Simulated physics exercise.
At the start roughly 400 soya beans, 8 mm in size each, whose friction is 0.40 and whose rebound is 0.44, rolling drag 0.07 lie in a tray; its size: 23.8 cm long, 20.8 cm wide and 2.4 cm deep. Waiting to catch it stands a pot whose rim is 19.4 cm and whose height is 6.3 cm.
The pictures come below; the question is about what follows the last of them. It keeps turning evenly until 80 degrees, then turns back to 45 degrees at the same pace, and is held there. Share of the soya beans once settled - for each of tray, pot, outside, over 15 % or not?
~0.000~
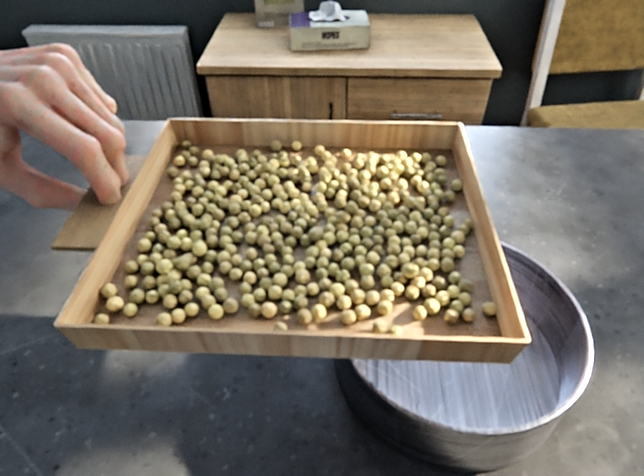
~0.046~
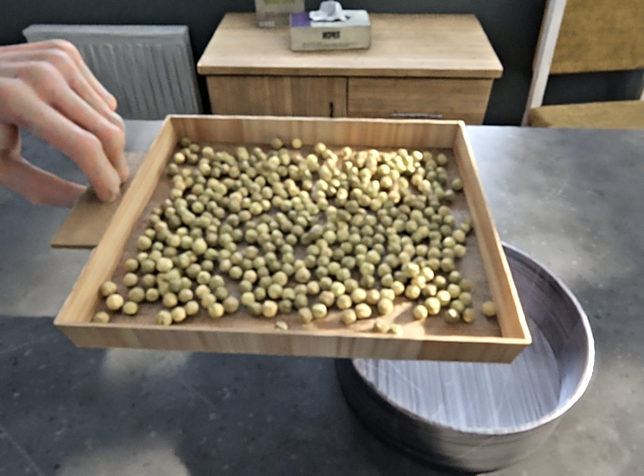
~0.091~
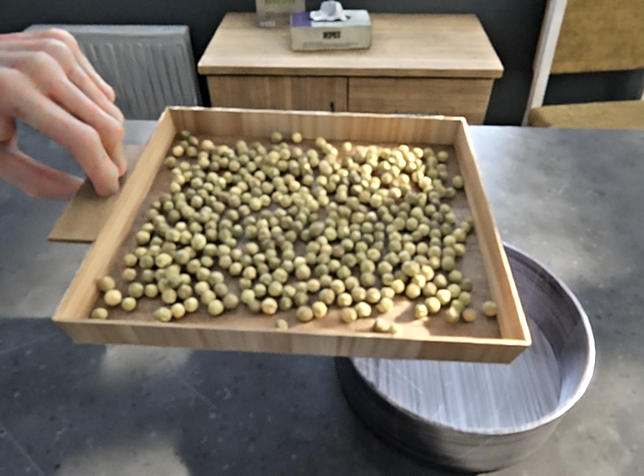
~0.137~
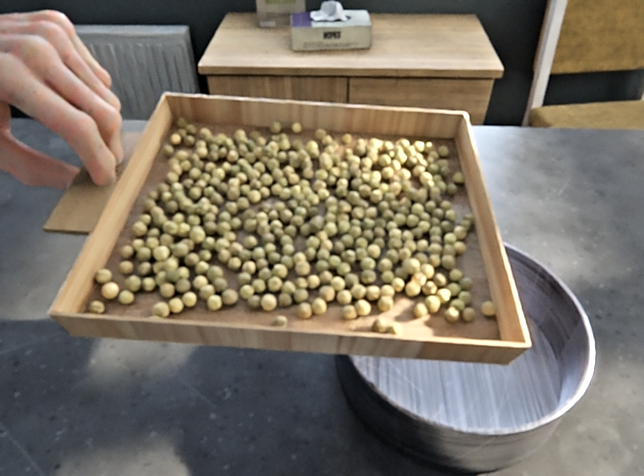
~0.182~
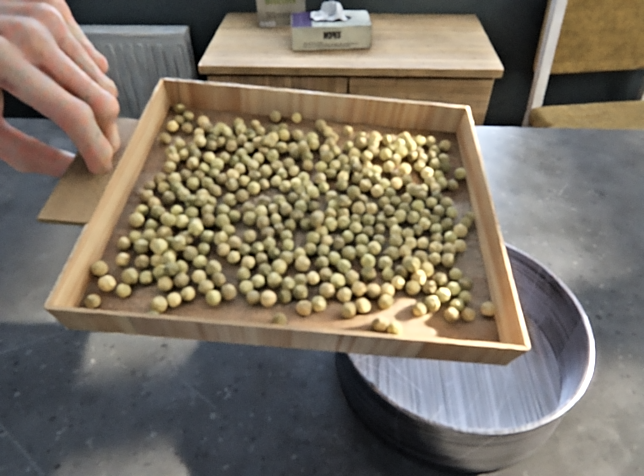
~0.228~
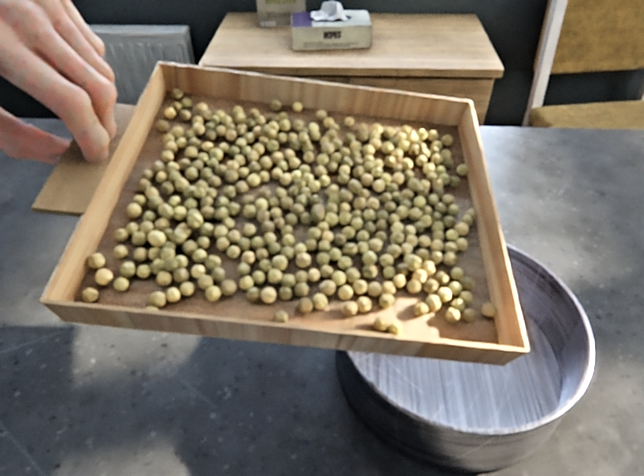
Tray: Over, pot: Not over, outside: Over.
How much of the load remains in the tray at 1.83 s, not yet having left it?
About 35 per cent of the load is still there.
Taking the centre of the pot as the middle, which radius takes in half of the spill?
Roughly 20 cm from the centre.
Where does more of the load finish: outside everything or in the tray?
Outside everything.
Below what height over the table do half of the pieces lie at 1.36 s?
Roughly 24 centimetres above the table.
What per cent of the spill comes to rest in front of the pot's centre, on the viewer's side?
Share: Around 100 %.
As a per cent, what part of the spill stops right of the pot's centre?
Close to 80 in a hundred.
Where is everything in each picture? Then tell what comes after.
In the first picture, tray at (287, 335); tilt 0 degrees; leading edge at (487, 206); middle of the load at (300, 225); pot at (458, 312).
In the second picture, tray at (288, 334); tilt 1 degrees; leading edge at (487, 205); middle of the load at (301, 224).
In the third picture, tray at (288, 333); tilt 2 degrees; leading edge at (489, 204); middle of the load at (301, 220).
In the fourth picture, tray at (289, 331); tilt 5 degrees; low side front right; leading edge at (490, 203); middle of the load at (301, 214).
In the fifth picture, tray at (289, 330); tilt 7 degrees; low side front right; leading edge at (492, 201); middle of the load at (301, 207).
In the sixth picture, tray at (290, 328); tilt 10 degrees; low side front right; leading edge at (493, 199); middle of the load at (301, 201); pot at (459, 312). It turns about 60 degrees a second.
After 0.84 s, tilt 47 degrees; tray 100 %; middle of all pieces near (373, 198).
Then, at 1.36 s, tilt 79 degrees; tray 100 %; middle of all pieces near (434, 205).
After 1.83 s, tilt 60 degrees; tray 35 %, pot 5 %, outside 55 %, in the air 5 %; middle of all pieces near (515, 470).
After 2.28 s, tilt 45 degrees; tray 30 %, pot 5 %, outside 65 %.
By 3.0 s all is still; tray 30 %, pot 5 %, outside 65 %.
